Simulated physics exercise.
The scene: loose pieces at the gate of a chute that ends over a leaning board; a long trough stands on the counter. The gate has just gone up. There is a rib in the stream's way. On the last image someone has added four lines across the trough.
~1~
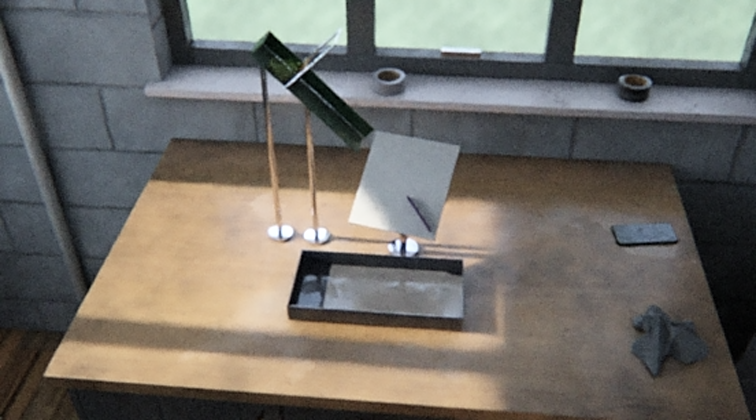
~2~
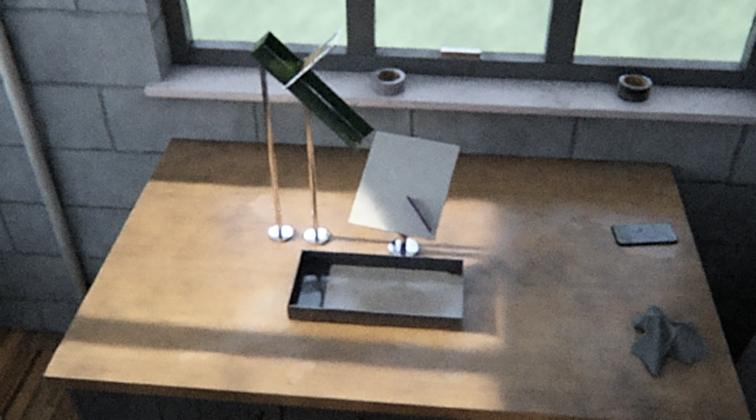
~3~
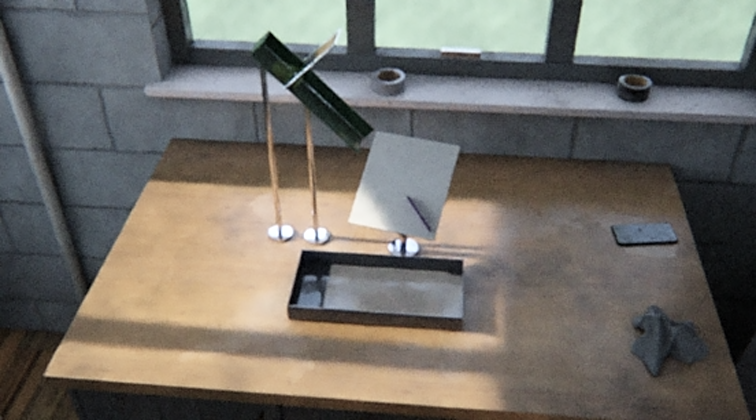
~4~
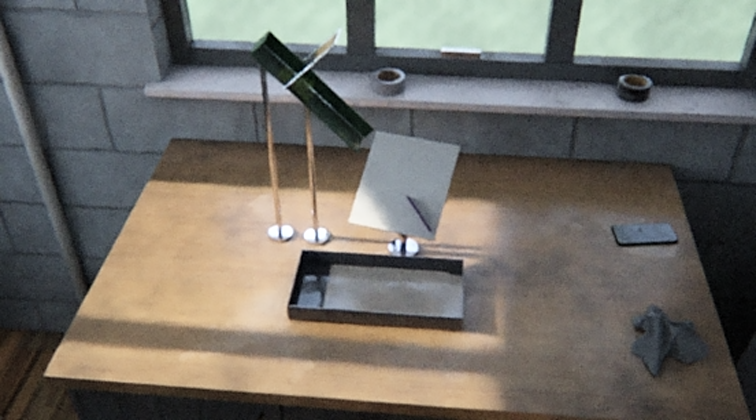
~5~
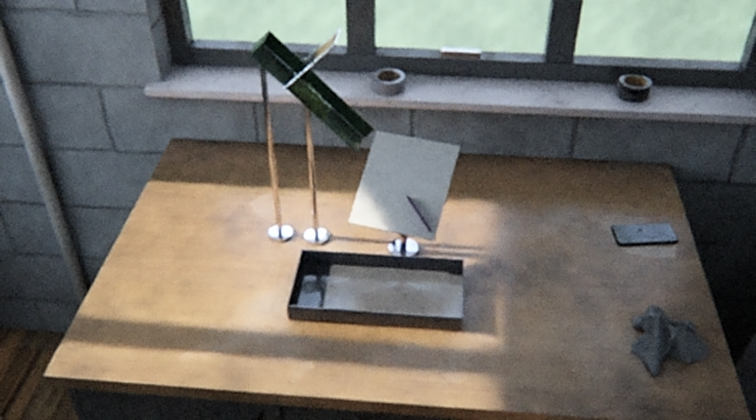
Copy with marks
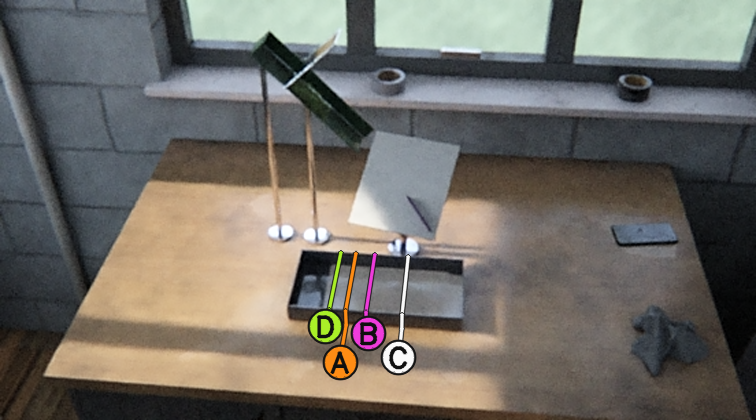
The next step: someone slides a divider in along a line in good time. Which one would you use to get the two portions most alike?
Take C.
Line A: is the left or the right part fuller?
More lands on the right.
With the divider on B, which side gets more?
More lands on the right.
On the marked copy, line A crosses the front rim at (345, 310); line B crosses the front rim at (366, 311); line C crosses the front rim at (402, 313); line D crosses the front rim at (329, 308).
With A, of what is caught, a stray few on the left of the divider, nearly all on the right.
With B, of what is caught, a small part on the left of the divider, most on the right.
With C, of what is caught, about half on the left of the divider, about half on the right.
With D, of what is caught, a stray few on the left of the divider, nearly all on the right.
